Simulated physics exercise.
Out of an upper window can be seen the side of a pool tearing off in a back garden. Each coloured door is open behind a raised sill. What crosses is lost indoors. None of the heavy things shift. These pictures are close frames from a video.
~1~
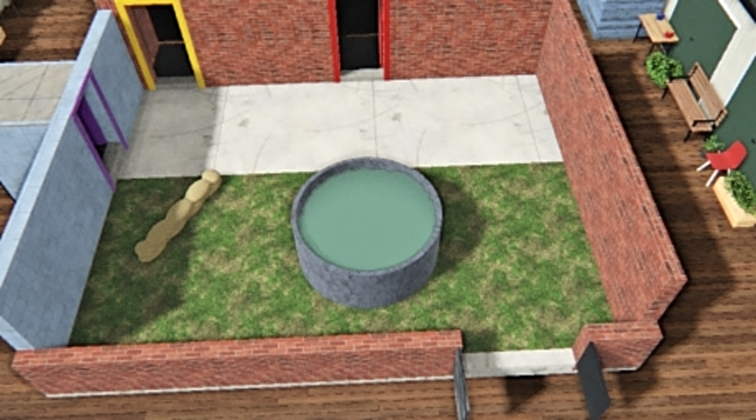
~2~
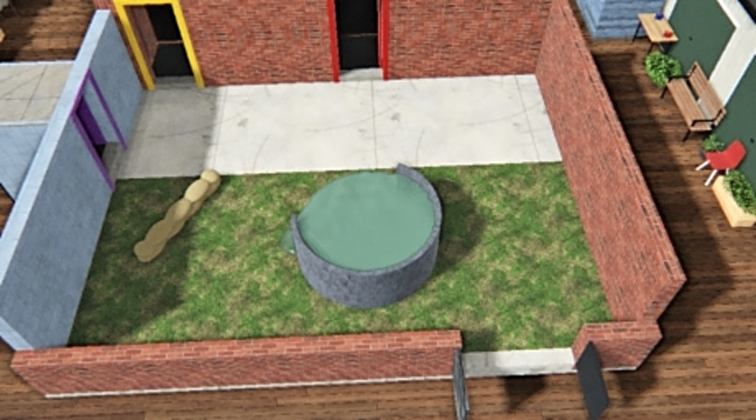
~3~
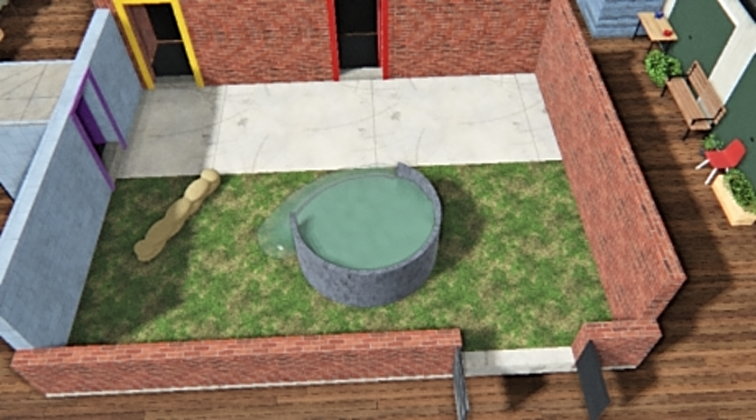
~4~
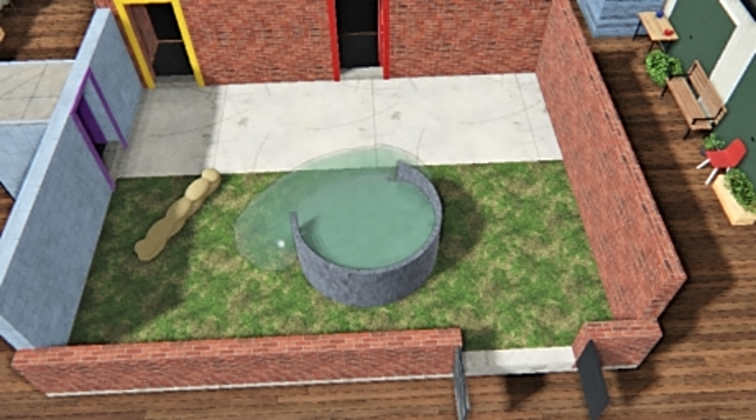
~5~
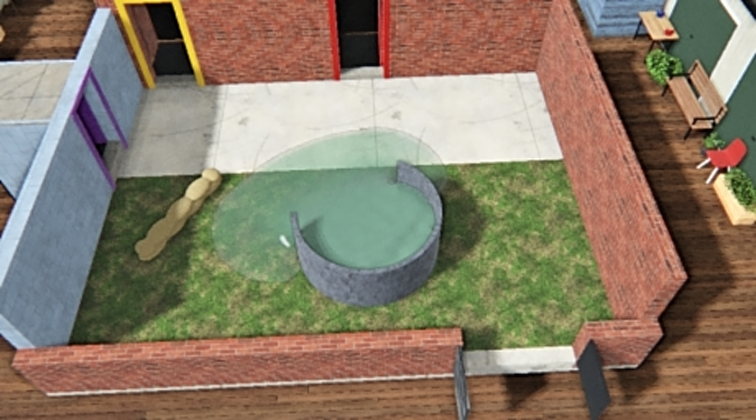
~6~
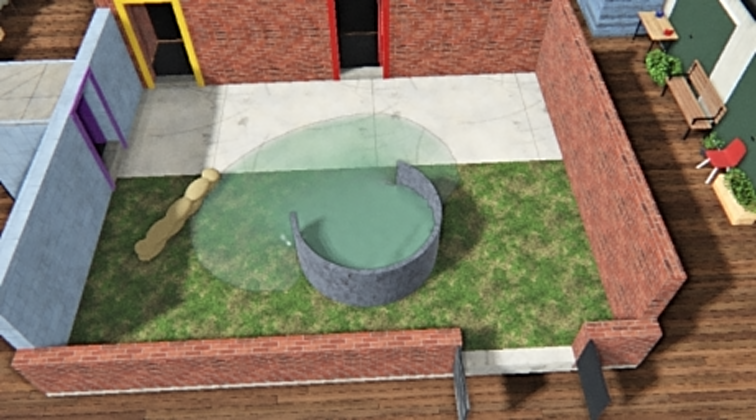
A round pool's far side tears away and water spreads over the grass and paving.
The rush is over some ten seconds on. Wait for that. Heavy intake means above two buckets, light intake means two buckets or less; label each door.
Labels: Yellow door: Heavy, purple door: Light, red door: Heavy.
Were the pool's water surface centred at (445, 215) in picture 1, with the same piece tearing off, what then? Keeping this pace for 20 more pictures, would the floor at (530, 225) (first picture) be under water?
Answer: Spared.
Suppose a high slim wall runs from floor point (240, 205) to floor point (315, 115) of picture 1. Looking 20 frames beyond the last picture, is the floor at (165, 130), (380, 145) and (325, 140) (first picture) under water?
Lab note - spot 1 inundated, spot 2 inundated, spot 3 inundated.
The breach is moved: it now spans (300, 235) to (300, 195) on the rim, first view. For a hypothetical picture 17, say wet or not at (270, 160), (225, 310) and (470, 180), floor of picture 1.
Submerged, submerged, bone-dry.
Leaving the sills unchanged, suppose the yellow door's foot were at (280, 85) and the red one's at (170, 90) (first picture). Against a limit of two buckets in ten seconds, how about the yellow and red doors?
Well, the yellow door tops the limit, and the red door tops the limit as well.
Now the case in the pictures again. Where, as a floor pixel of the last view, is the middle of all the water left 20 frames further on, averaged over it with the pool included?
Close to (286, 155), I reckon.
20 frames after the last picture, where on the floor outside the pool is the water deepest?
I would choose the pixel (161, 88).
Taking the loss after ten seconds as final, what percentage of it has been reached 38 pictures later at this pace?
Around 100 per cent.
A moment on, water covers 45 % of the floor; the yellow door not reached, the purple door not reached, the red door under two buckets in.
Next, water covers 55 % of the floor; the yellow door under two buckets in, the purple door not reached, the red door over two buckets in.
Then, water covers 65 % of the floor; the yellow door far over two buckets in, the purple door wet at the sill, nothing in, the red door far over two buckets in.
Later, water covers 80 % of the floor; the yellow door far over two buckets in, the purple door wet at the sill, nothing in, the red door far over two buckets in.
In the end, water covers 95 % of the floor; the yellow door far over two buckets in, the purple door wet at the sill, nothing in, the red door far over two buckets in.
